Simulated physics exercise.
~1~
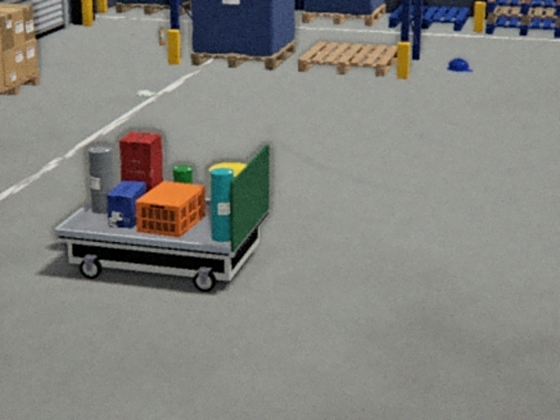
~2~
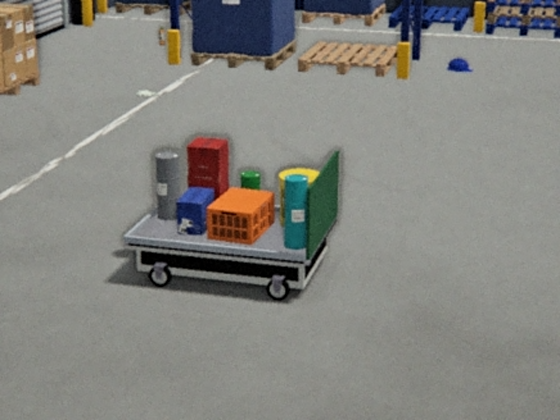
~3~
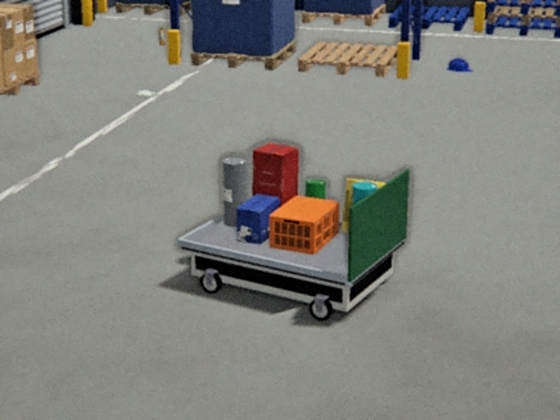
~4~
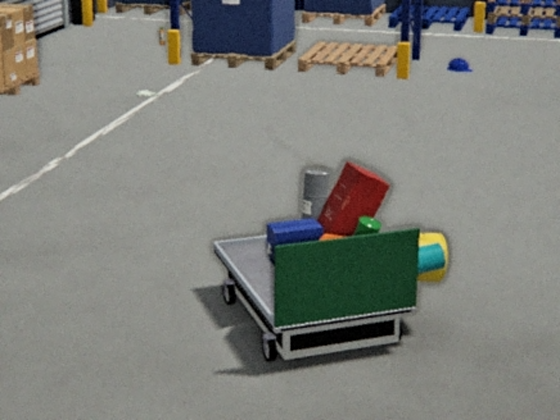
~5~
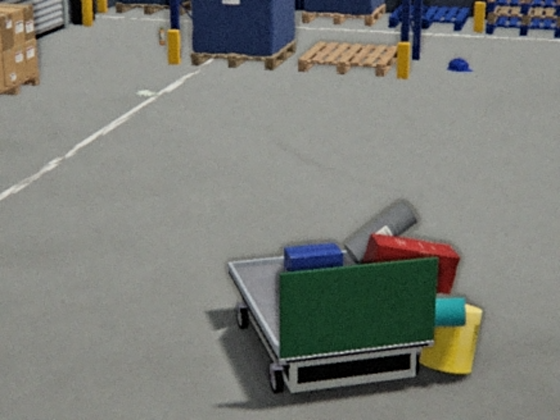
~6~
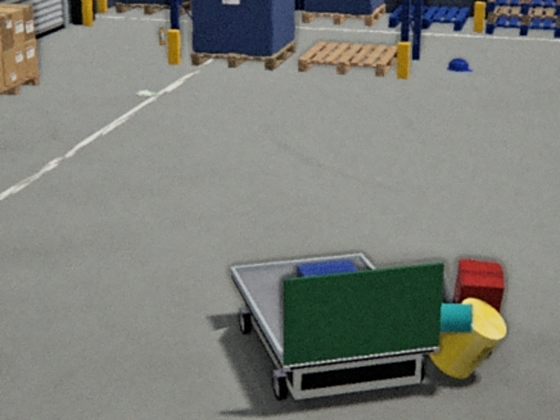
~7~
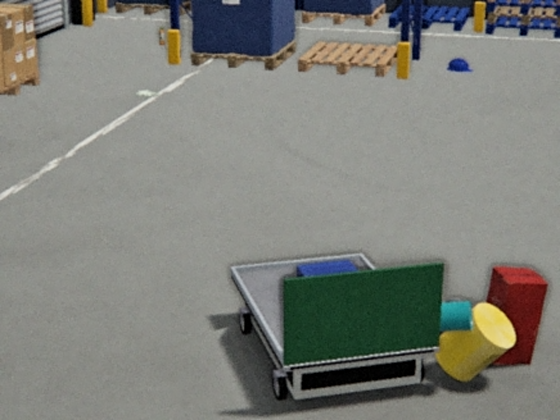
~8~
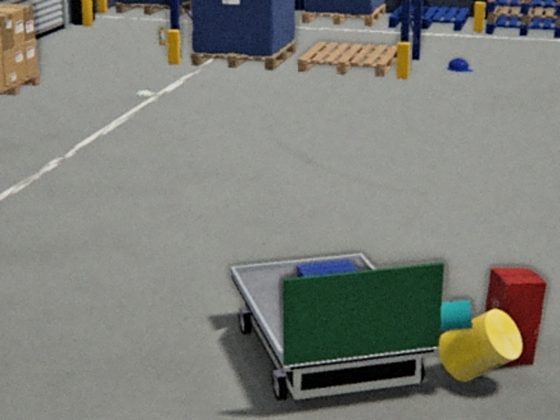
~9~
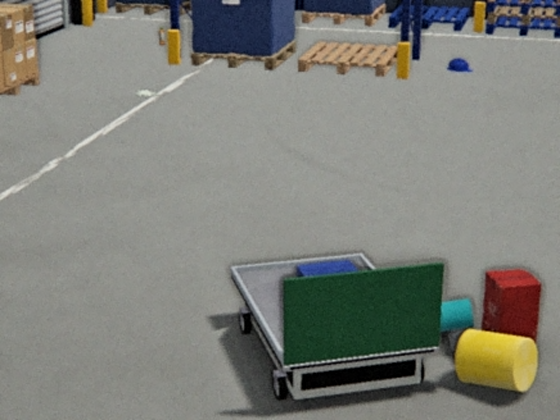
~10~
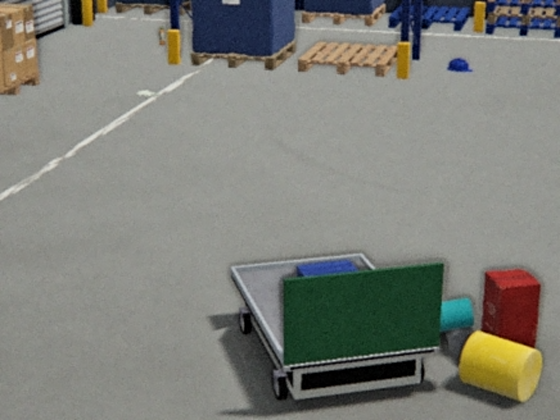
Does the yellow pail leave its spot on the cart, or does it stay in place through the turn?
The yellow pail leaves its spot. It slides off the cart's right side during the turn and ends up lying on the floor.
